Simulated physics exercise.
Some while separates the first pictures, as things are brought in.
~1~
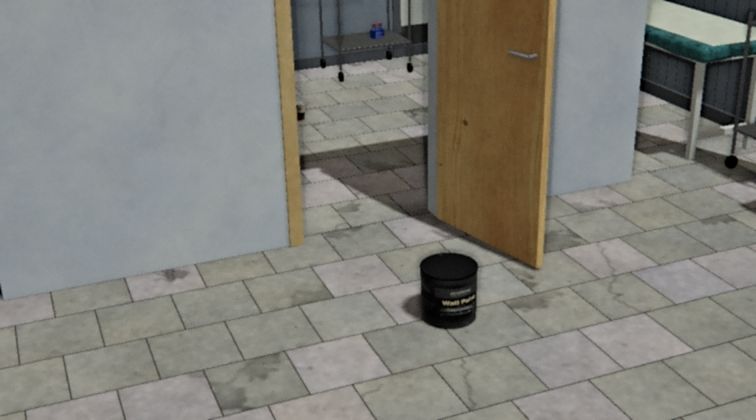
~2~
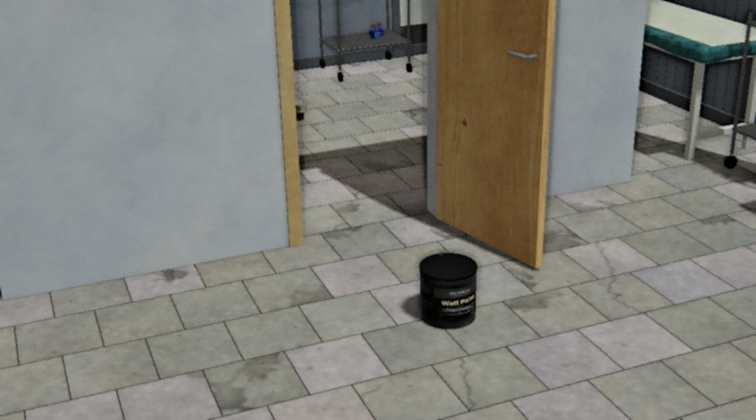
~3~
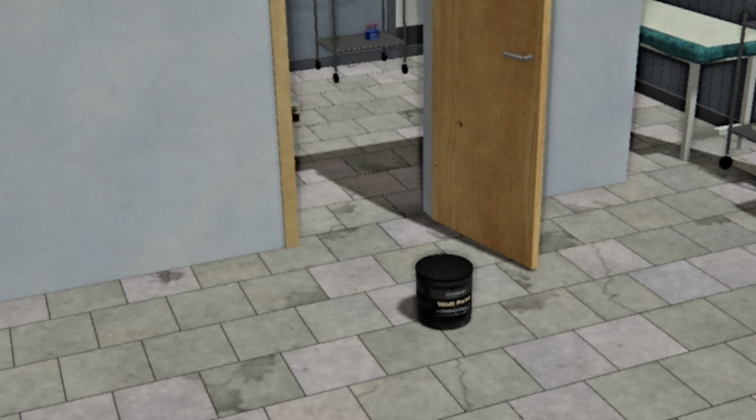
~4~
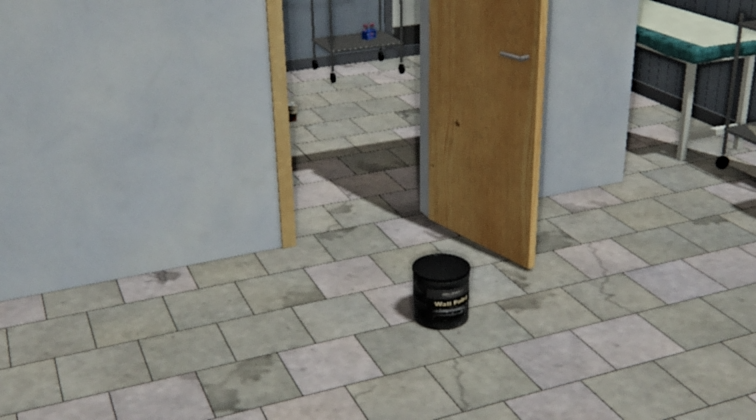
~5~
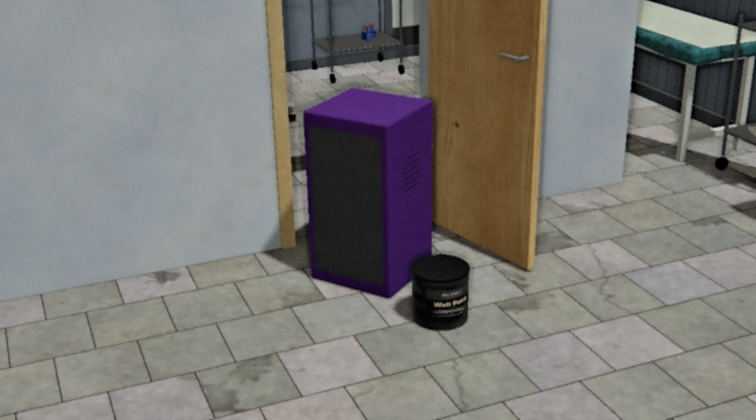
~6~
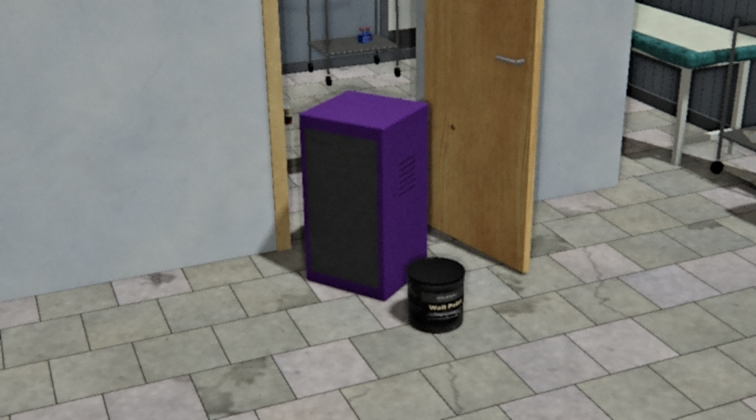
A purple cabinet appears in the open doorway behind a black pail that stays still.
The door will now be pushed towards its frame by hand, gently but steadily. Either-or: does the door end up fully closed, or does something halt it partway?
The door is halted partway.
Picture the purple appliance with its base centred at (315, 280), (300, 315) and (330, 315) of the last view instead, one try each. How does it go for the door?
So on try one it is halted early, on try two it completes its arc, and on try three it completes its arc.
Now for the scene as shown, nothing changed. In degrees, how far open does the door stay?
Open angle: About 65°.
Then, 0.50 s on from there, door 95° open.
Then, 0.80 s on from there, door 82° open.
Then, 1.10 s on from there, door 67° open.
In the end, door 67° open; both unmoved. At the end, from the last picture's camera, purple appliance near (364, 194).
